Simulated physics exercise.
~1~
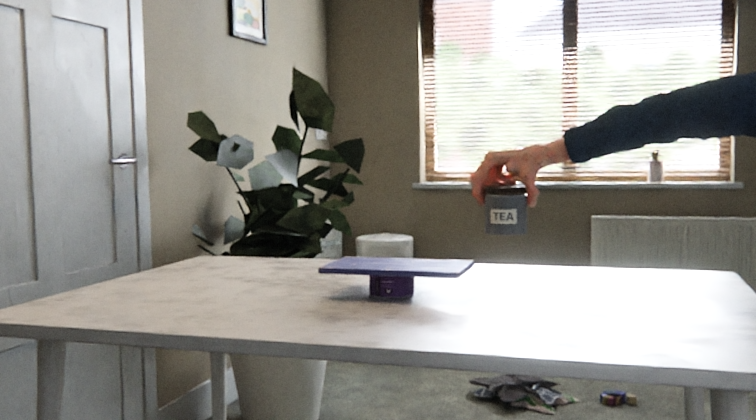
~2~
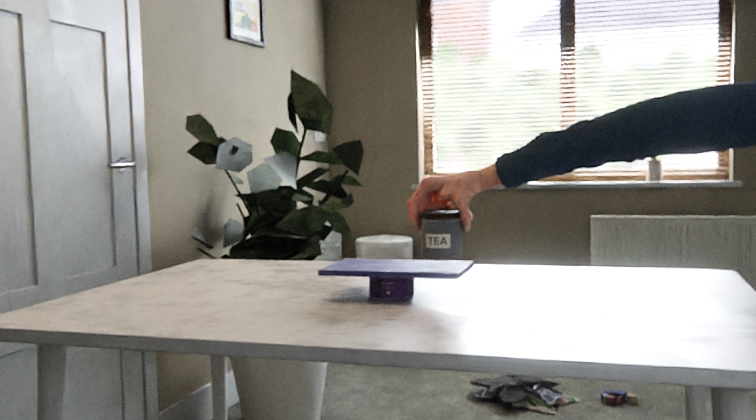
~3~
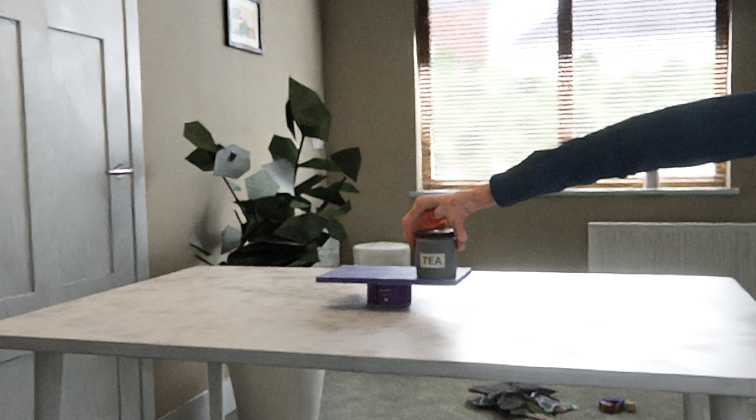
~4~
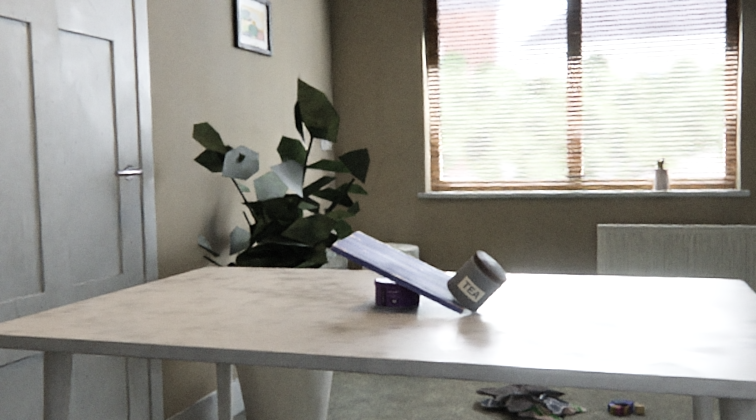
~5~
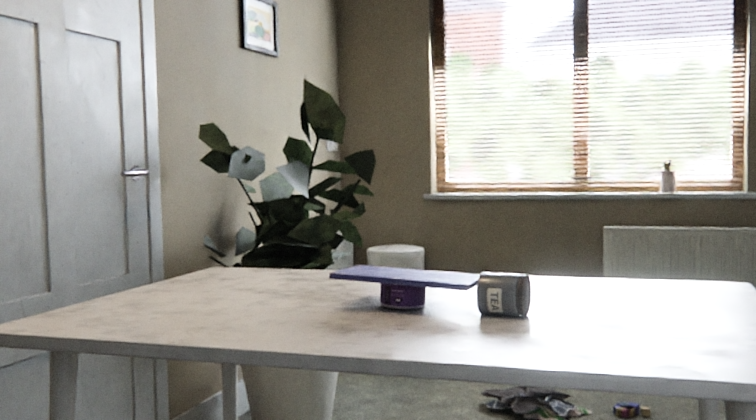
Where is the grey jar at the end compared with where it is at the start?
At the start the grey jar is held up in the air by a hand, above the level of the blue board. At the end it is lower down, lying on its side on the table just to the right of the board.
